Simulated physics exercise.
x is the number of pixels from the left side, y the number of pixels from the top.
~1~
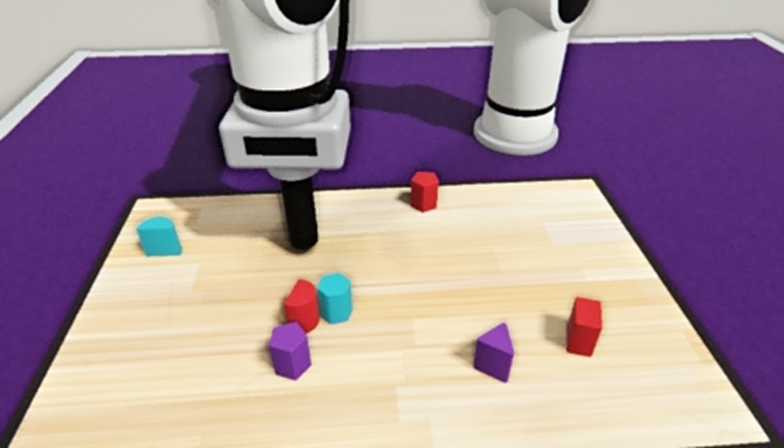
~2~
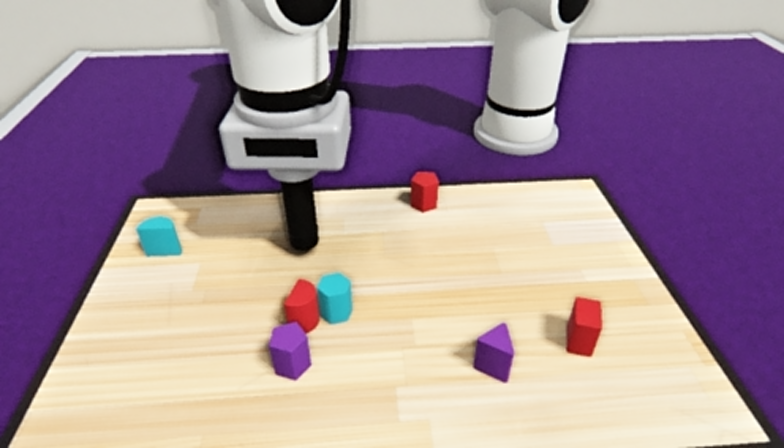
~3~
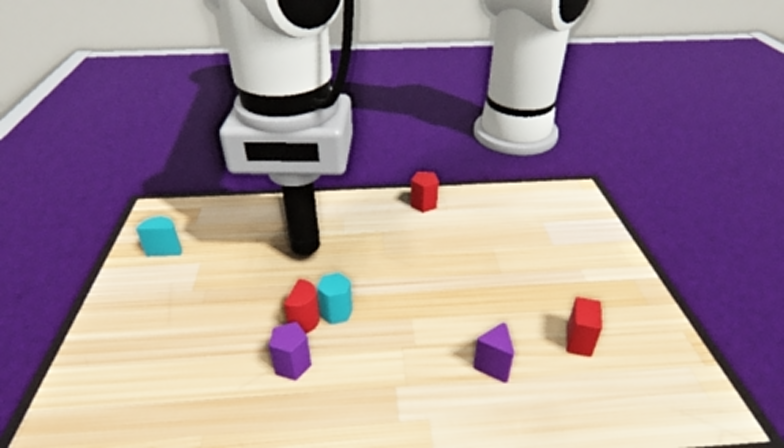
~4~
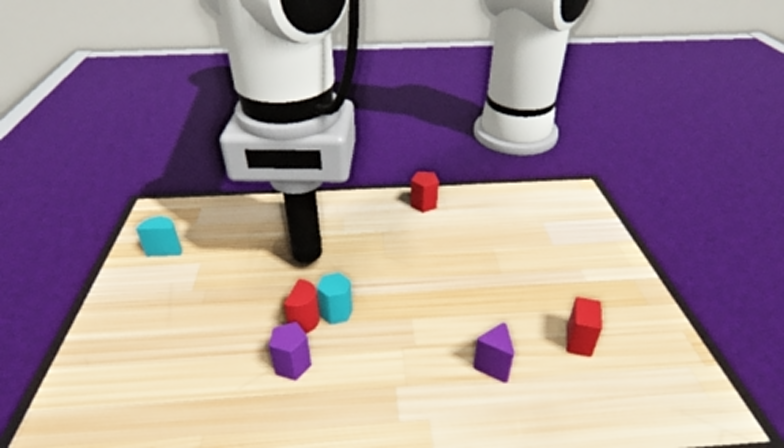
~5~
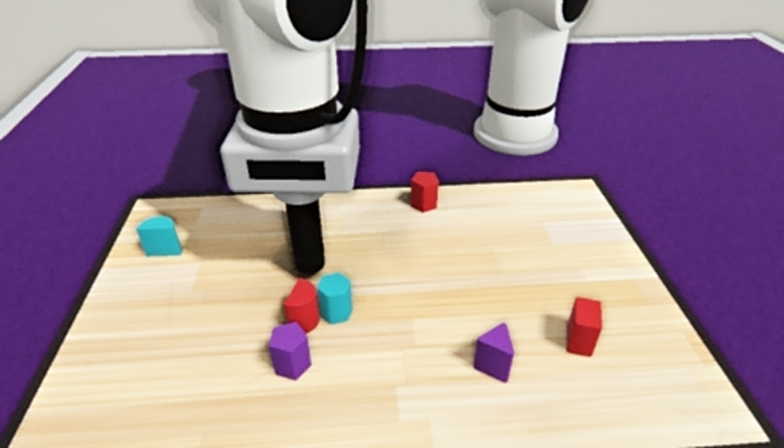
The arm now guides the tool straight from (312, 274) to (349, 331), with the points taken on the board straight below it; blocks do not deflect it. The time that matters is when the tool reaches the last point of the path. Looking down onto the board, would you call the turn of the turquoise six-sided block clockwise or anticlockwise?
It spins anti-clockwise.
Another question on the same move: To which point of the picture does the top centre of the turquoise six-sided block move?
The top centre is at (368, 321).
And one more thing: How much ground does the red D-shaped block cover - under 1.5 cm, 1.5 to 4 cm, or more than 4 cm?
Below 1.5 cm.
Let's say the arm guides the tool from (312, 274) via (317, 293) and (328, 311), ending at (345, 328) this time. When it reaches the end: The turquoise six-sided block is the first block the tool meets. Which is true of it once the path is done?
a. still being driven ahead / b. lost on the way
I'll go with a - still being driven ahead.
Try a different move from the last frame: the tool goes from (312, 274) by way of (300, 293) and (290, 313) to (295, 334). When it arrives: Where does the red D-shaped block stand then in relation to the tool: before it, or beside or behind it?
I believe the red D-shaped block keeps its place ahead of the tool.
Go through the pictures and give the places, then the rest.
In the first frame, tool tip at (304, 241); block tops, red D-shaped block at (301, 293); turquoise six-sided block at (334, 283).
In the second frame, tool at (305, 242); blocks unchanged.
In the third frame, tool at (306, 247); blocks unchanged.
In the fourth frame, tool at (308, 254); blocks unchanged.
In the fifth frame, tool at (310, 265); red D-shaped block at (301, 293); turquoise six-sided block at (334, 283).
On the path given first. Halfway along, tool at (328, 291); turquoise six-sided block at (341, 292).
At the end, tool at (348, 321); red D-shaped block in place; turquoise six-sided block at (368, 321), turned 25° anticlockwise.
